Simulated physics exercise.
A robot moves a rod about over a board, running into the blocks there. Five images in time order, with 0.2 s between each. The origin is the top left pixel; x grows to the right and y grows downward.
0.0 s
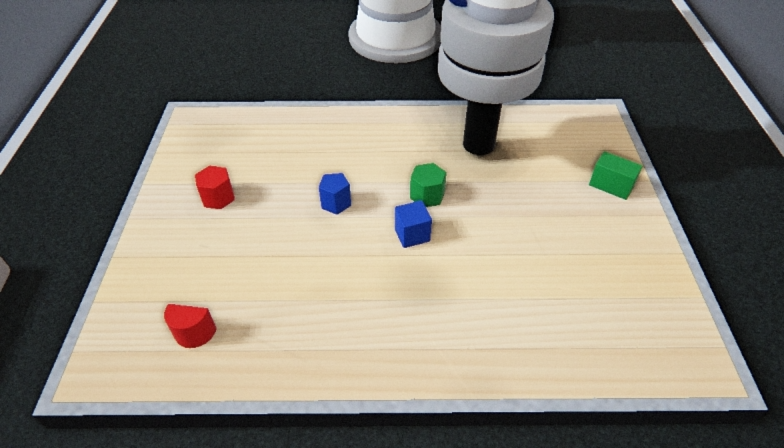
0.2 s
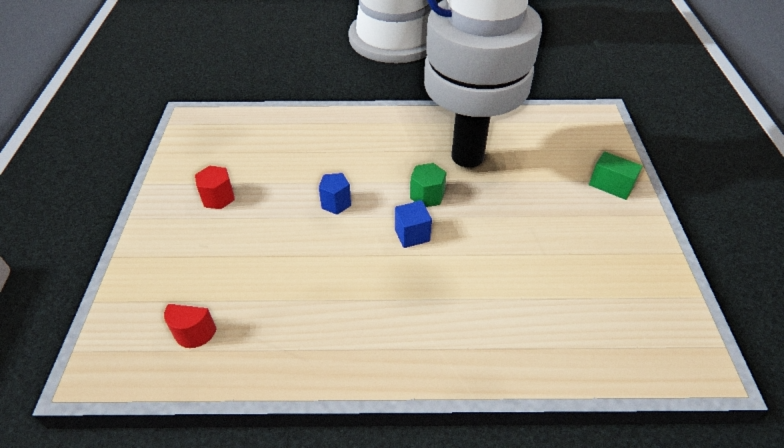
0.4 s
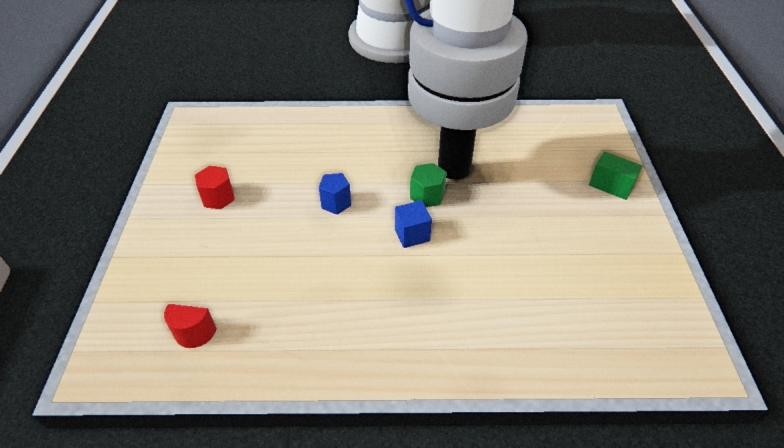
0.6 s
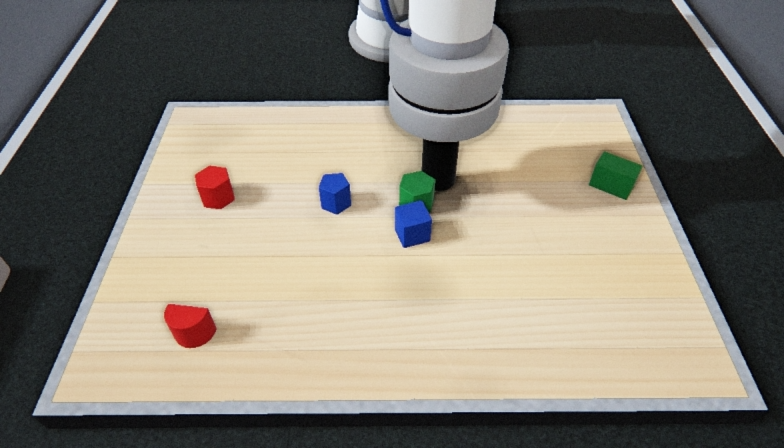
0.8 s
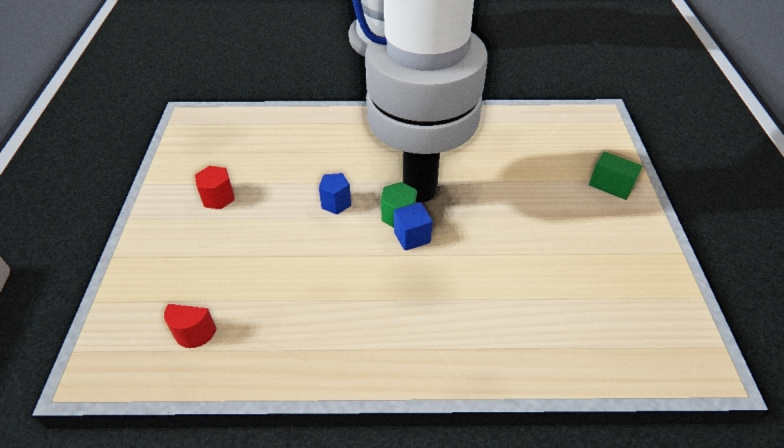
A robot arm moves its rod down and left, pushing a green block leftward.
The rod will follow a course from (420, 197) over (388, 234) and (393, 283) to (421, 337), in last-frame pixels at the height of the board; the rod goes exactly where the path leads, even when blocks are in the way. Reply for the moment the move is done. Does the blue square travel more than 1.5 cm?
I believe so.
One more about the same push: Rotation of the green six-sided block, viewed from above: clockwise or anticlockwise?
The block turns clockwise.
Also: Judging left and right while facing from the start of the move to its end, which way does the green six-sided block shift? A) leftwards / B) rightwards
Correct choice: B.
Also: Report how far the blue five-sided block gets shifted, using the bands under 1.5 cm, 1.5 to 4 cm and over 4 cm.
It shifts by less than 1.5 cm.
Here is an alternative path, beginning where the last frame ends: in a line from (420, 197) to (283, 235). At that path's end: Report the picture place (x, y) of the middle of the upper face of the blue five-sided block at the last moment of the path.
Its top middle is near (309, 182).
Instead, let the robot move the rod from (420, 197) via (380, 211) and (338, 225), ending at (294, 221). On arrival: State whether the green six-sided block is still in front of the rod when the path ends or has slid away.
When the path is over, you would find the green six-sided block off to the side or behind the rod.
On the path given first. One third of the way, rod (387, 227); green six-sided block (358, 231), turned 20° clockwise; blue square (415, 230), turned 40° anticlockwise.
Two thirds of the way, rod (393, 277); green six-sided block (344, 247), turned 60° clockwise; blue square (421, 237), turned 75° anticlockwise.
At the end, rod (422, 331); blue five-sided block unmoved; green six-sided block (344, 247), turned 60° clockwise; blue square (421, 237), turned 75° anticlockwise.
